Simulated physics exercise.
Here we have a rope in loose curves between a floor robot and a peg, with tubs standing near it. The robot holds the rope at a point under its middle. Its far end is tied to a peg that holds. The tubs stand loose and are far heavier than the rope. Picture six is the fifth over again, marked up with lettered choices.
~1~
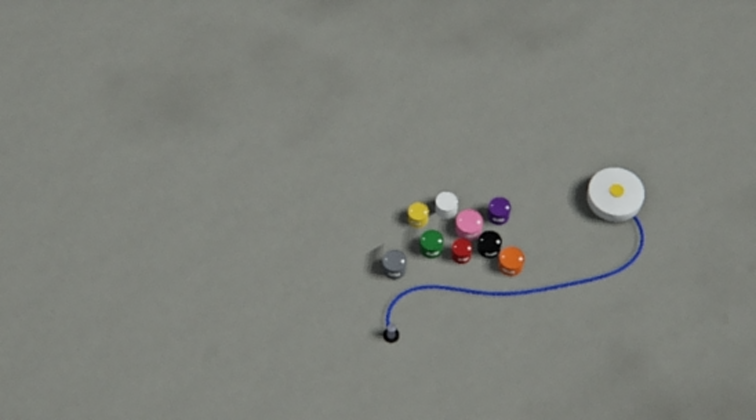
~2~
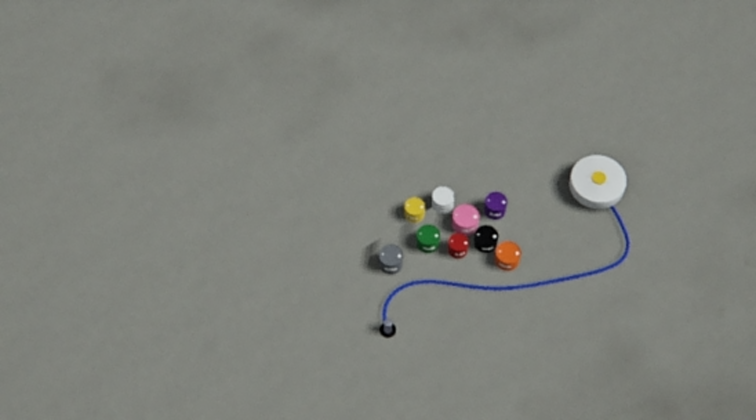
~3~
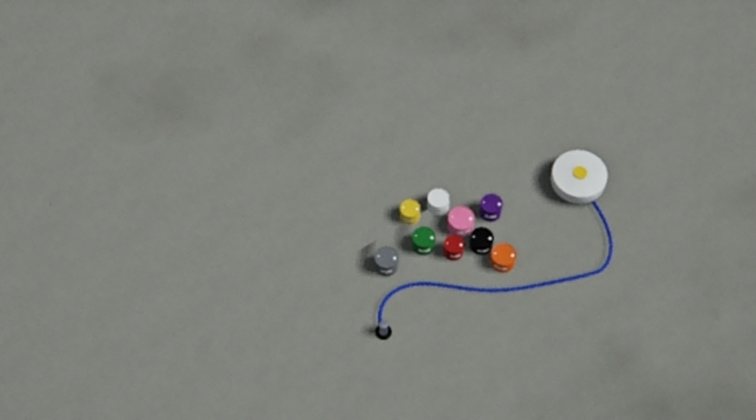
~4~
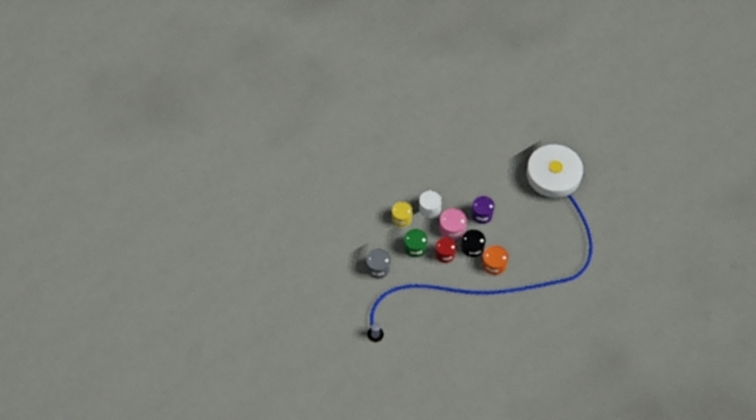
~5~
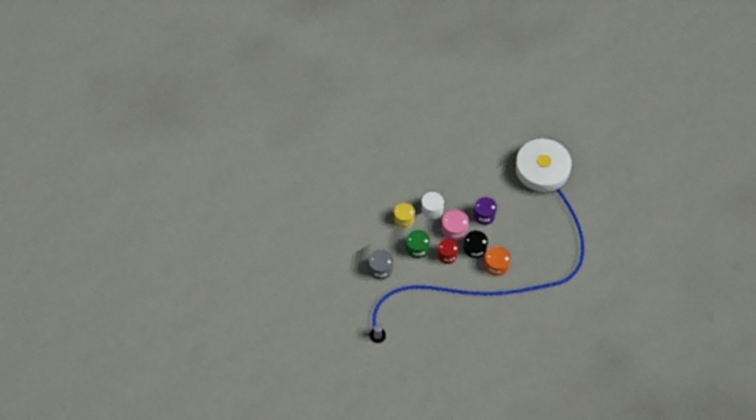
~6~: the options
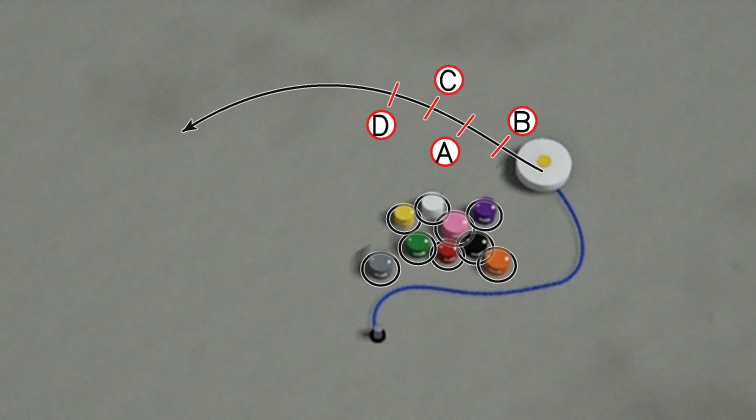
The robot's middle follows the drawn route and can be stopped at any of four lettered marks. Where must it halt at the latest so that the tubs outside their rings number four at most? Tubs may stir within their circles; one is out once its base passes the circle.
Stop at D.
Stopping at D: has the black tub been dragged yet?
By then, yes.
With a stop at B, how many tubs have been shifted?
The count is none.
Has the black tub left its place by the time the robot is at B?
No.
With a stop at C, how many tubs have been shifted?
By then, none.
On the marked copy, A at (466, 125); B at (501, 147); C at (432, 108); D at (393, 94); the route from (542, 171) via (364, 88) to (183, 131).
Taking D. A third of the way, robot (492, 136).
Two thirds of the way, robot (440, 106).
When it is over, robot (394, 89); black tub (469, 238); pink tub (450, 222); purple tub (472, 213); orange tub (479, 258); three over the rings.
As for the rest, A is within the limit but short; B is within the limit but short; C is within the limit but short.
